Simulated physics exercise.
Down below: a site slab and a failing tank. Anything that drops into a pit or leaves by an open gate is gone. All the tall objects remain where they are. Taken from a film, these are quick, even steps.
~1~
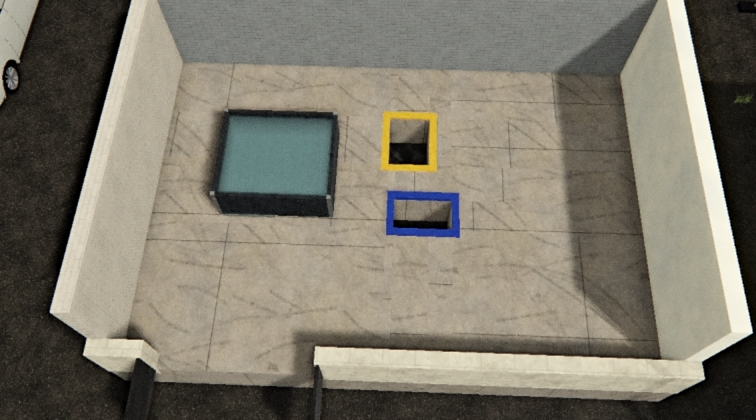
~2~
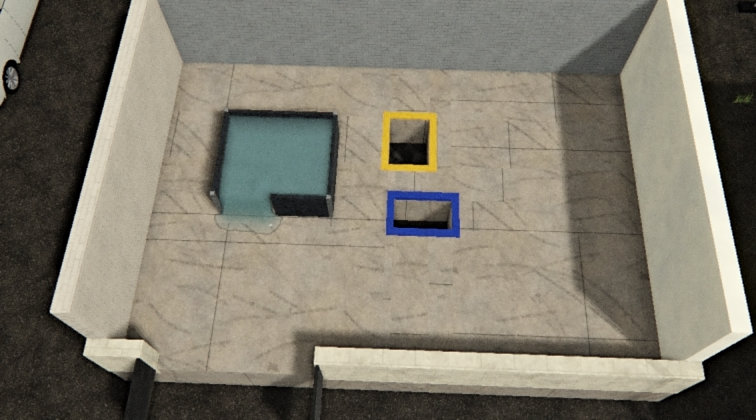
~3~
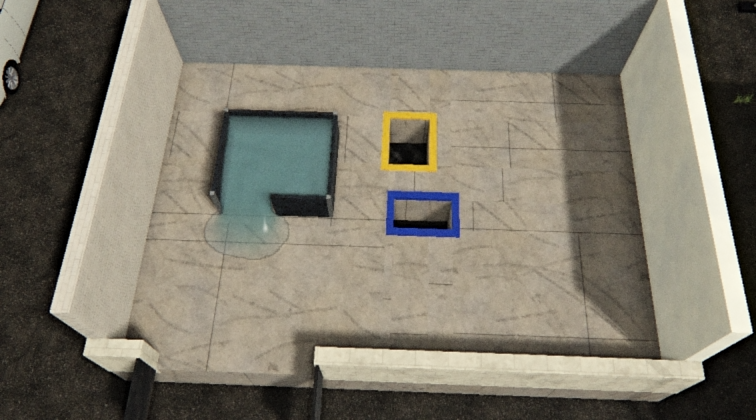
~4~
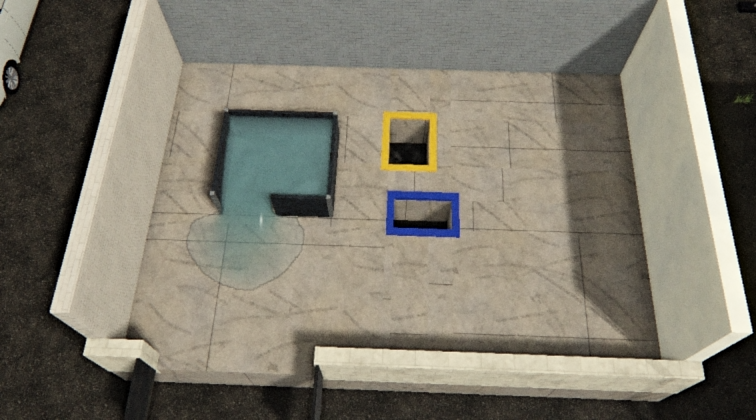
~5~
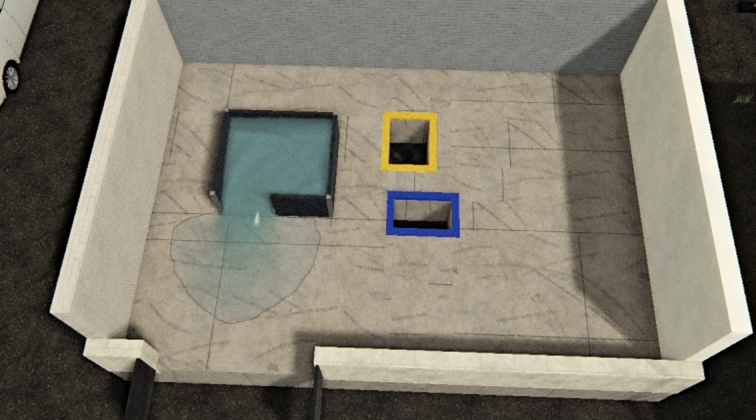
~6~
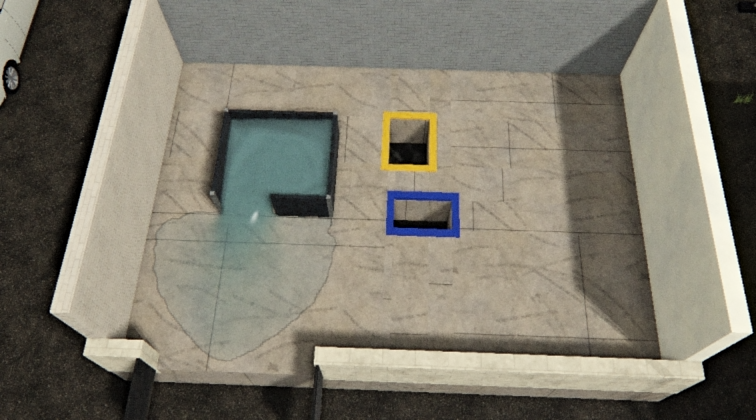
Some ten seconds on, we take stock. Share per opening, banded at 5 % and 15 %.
Gate - over 15 %, yellow pit - under 5 %, blue pit - under 5 %.
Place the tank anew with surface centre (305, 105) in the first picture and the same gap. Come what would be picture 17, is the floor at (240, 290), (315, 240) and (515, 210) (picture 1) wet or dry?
In turn: Wet, wet, no water.
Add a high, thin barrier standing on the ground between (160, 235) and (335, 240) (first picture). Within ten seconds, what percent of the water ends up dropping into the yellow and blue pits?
I'd give yellow roughly 10 % and blue roughly 10 %.
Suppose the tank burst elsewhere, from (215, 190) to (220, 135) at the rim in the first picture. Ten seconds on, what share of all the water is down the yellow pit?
Yellow: 10 %.
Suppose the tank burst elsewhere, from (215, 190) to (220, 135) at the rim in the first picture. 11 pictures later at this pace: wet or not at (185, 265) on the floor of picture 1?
I reckon that spot ends up drenched.
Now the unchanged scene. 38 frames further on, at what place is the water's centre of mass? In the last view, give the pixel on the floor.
I reckon somewhere around (269, 228).
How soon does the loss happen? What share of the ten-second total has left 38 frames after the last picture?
Around 80 percent.
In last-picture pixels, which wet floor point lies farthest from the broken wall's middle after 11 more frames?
I'd put it around (426, 363).
A moment on, water covers 20 % of the floor; the gate 5 %, the yellow pit 0 %, the blue pit 0 %.
Next, water covers 20 % of the floor; the gate 17 %, the yellow pit 0 %, the blue pit 0 %.
Then, water covers 25 % of the floor; the gate 32 %, the yellow pit 0 %, the blue pit 0 %.
Later, water covers 25 % of the floor; the gate 51 %, the yellow pit 0 %, the blue pit 0 %.
In the end, water covers 25 % of the floor; the gate 64 %, the yellow pit 0 %, the blue pit 0 %.
